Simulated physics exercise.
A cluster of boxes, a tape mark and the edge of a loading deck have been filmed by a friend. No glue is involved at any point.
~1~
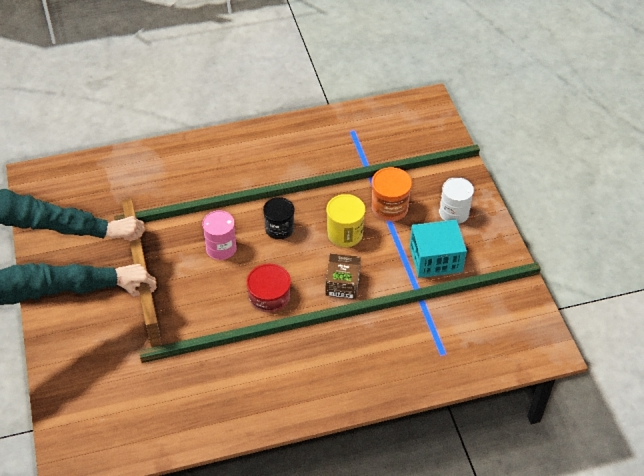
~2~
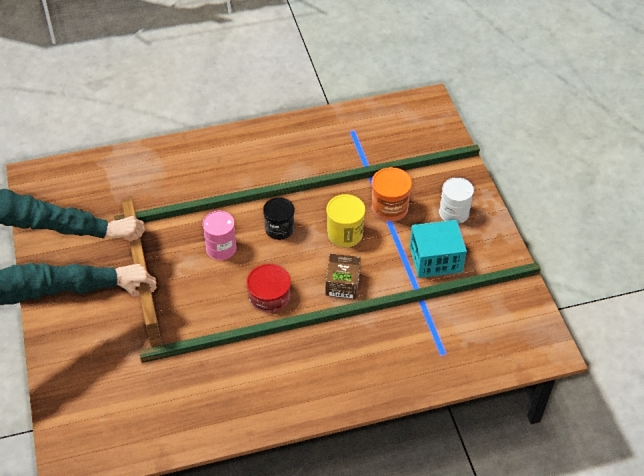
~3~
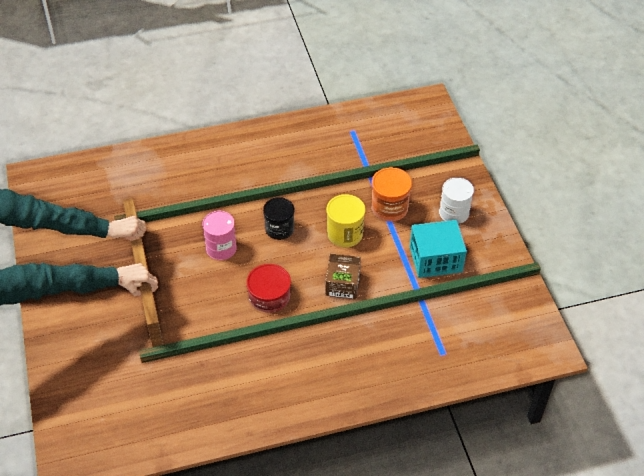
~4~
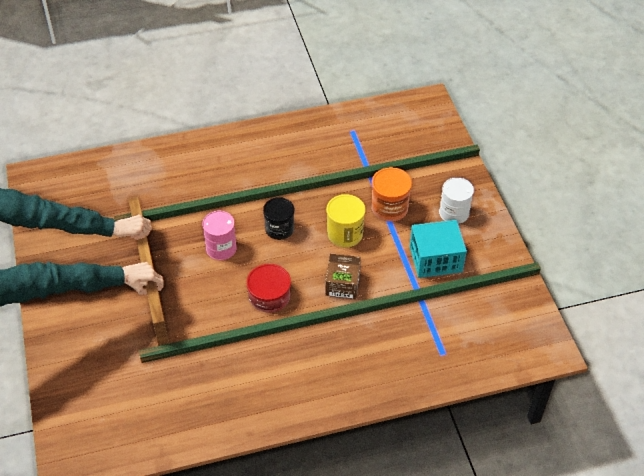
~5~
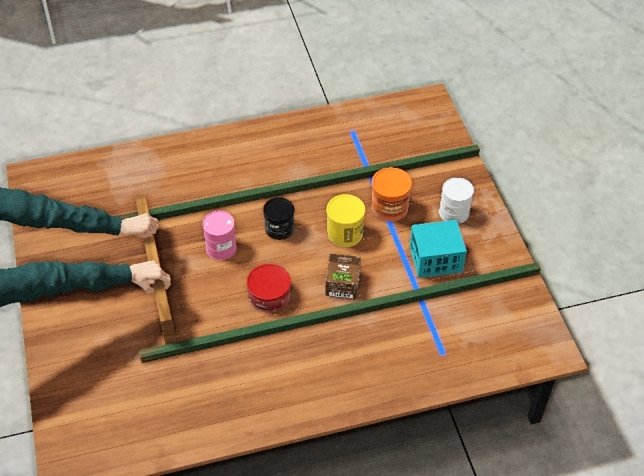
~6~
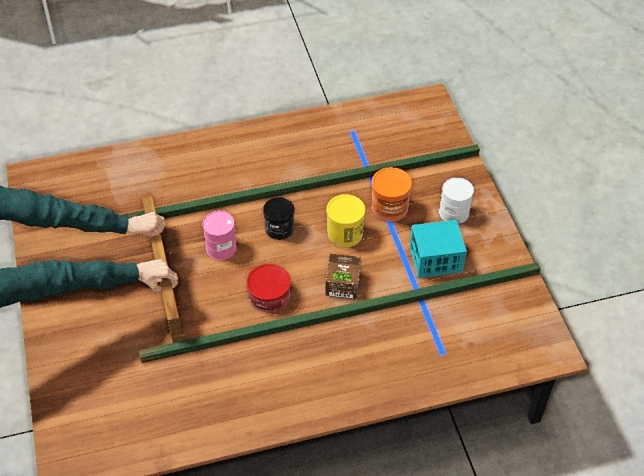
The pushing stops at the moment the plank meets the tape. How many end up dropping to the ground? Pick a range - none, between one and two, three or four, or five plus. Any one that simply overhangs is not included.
Range: None.
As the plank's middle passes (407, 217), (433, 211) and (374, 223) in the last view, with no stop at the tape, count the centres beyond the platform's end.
0, 1 and 0.
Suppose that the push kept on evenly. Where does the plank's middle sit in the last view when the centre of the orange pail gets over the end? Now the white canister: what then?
Middle approx. at (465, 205), then approx. at (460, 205).
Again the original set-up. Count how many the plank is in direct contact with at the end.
I count 4 of them.
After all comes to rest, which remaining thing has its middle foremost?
The turquoise crate finishes nearest.
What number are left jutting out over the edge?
0.
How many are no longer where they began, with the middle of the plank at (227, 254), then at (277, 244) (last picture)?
Counts: 1 and 4.
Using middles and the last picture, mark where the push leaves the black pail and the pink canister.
In the last picture, roughly (391, 179) and (400, 198).
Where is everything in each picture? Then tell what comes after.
White canister (456, 201); turquoise crate (437, 249); orange pail (391, 195); plank (142, 272); tape (394, 233), in the first frame.
Turquoise crate (437, 249); black pail (279, 219), in the second frame.
Orange pail (391, 195); plank (143, 272), in the third frame.
White canister (456, 201); pink canister (220, 236), in the fourth frame.
Turquoise crate (437, 249); red pail (269, 288), in the fifth frame.
White canister (456, 201); turquoise crate (437, 249); orange pail (391, 195); plank (162, 268); tape (394, 233), in the sixth frame.
Soon after, none off yet; white canister at rest near (456, 201); turquoise crate at rest near (437, 249); orange pail at rest near (391, 195).
In the end, the number that fall off is zero.
